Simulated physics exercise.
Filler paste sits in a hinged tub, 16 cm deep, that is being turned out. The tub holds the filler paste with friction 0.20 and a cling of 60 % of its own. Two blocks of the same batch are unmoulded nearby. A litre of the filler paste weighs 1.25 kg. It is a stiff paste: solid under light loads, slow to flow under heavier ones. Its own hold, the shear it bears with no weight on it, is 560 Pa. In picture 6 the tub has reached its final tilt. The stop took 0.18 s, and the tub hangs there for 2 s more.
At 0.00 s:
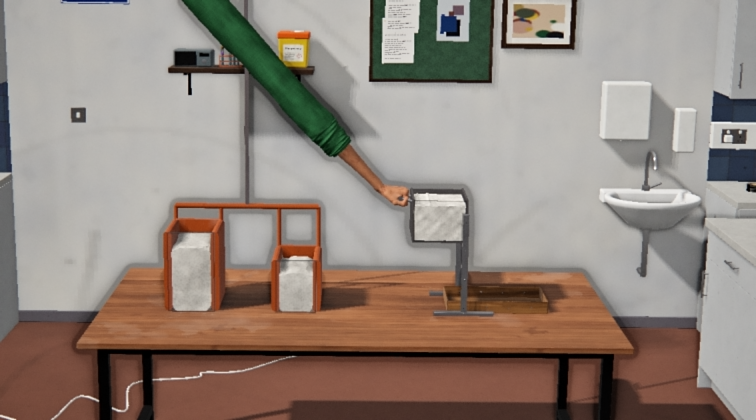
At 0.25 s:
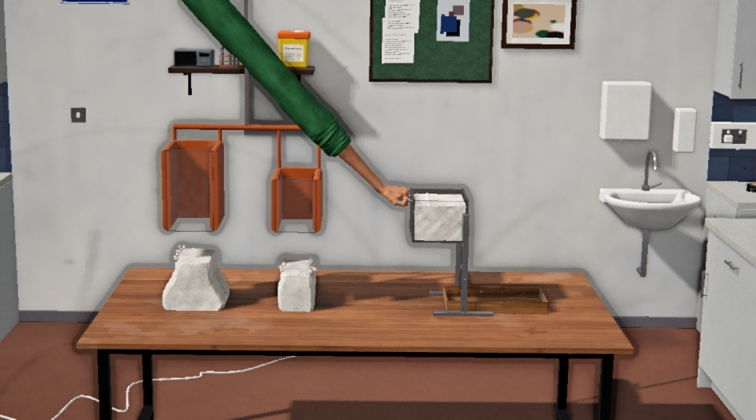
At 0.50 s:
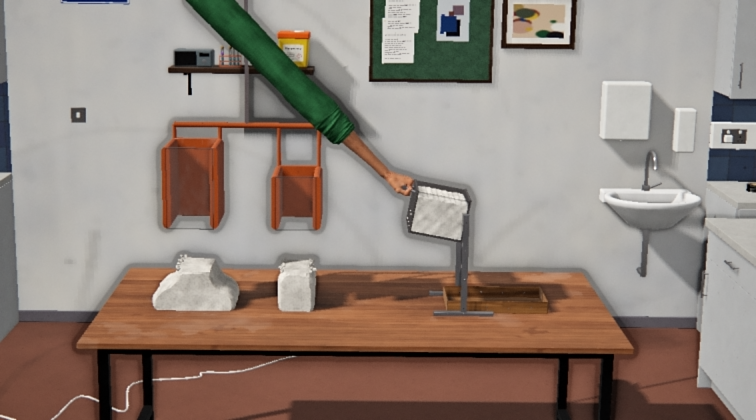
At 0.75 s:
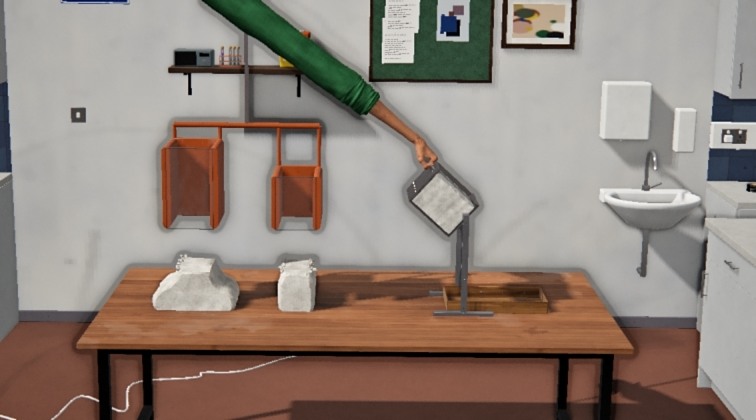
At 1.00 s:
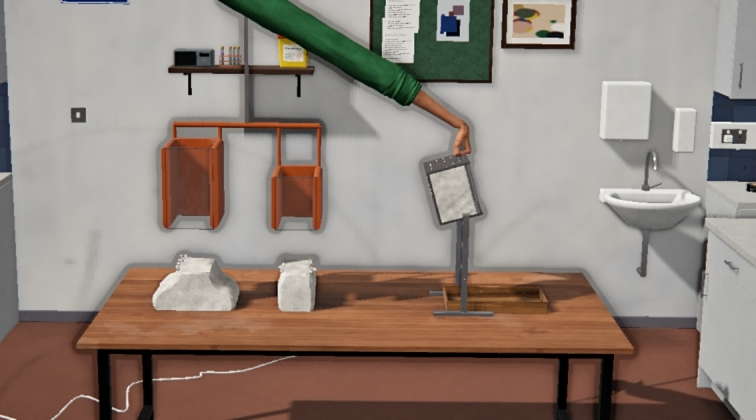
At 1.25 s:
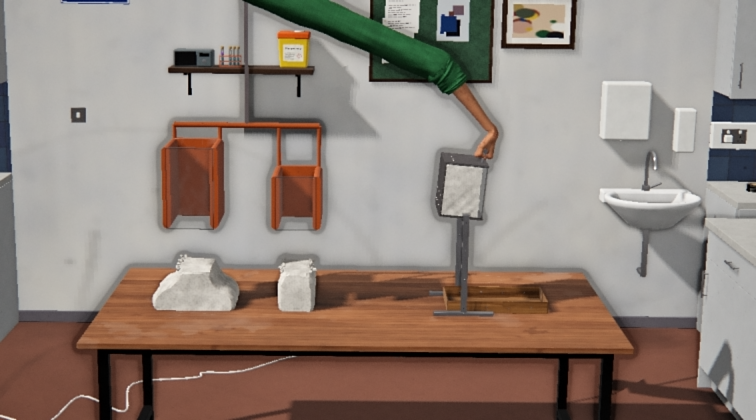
Orange moulds lifting off two pale blocks, the left one slumping, then a green-sleeved arm turning a hinged tub of paste sideways.
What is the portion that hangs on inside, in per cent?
About 43 %.
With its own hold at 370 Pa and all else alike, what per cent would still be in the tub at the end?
In that case some 35 per cent.
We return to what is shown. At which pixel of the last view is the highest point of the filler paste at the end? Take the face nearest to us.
Near (459, 195).
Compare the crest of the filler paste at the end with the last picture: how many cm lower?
About 12 cm.
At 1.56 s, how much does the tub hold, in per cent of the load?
Some 75 per cent.
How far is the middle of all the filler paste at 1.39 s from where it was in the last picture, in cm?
Roughly 2 cm.
After 1.39 s, the tub is at 95 degrees and holds 100 %.
After 1.56 s, the tub is at 95 degrees and holds 77 %.
After 1.73 s, the tub is at 95 degrees and holds 49 %.
After 1.90 s, the tub is at 95 degrees and holds 43 %.
After 3.25 s, at the end, the tub is at 95 degrees and holds 43 %.
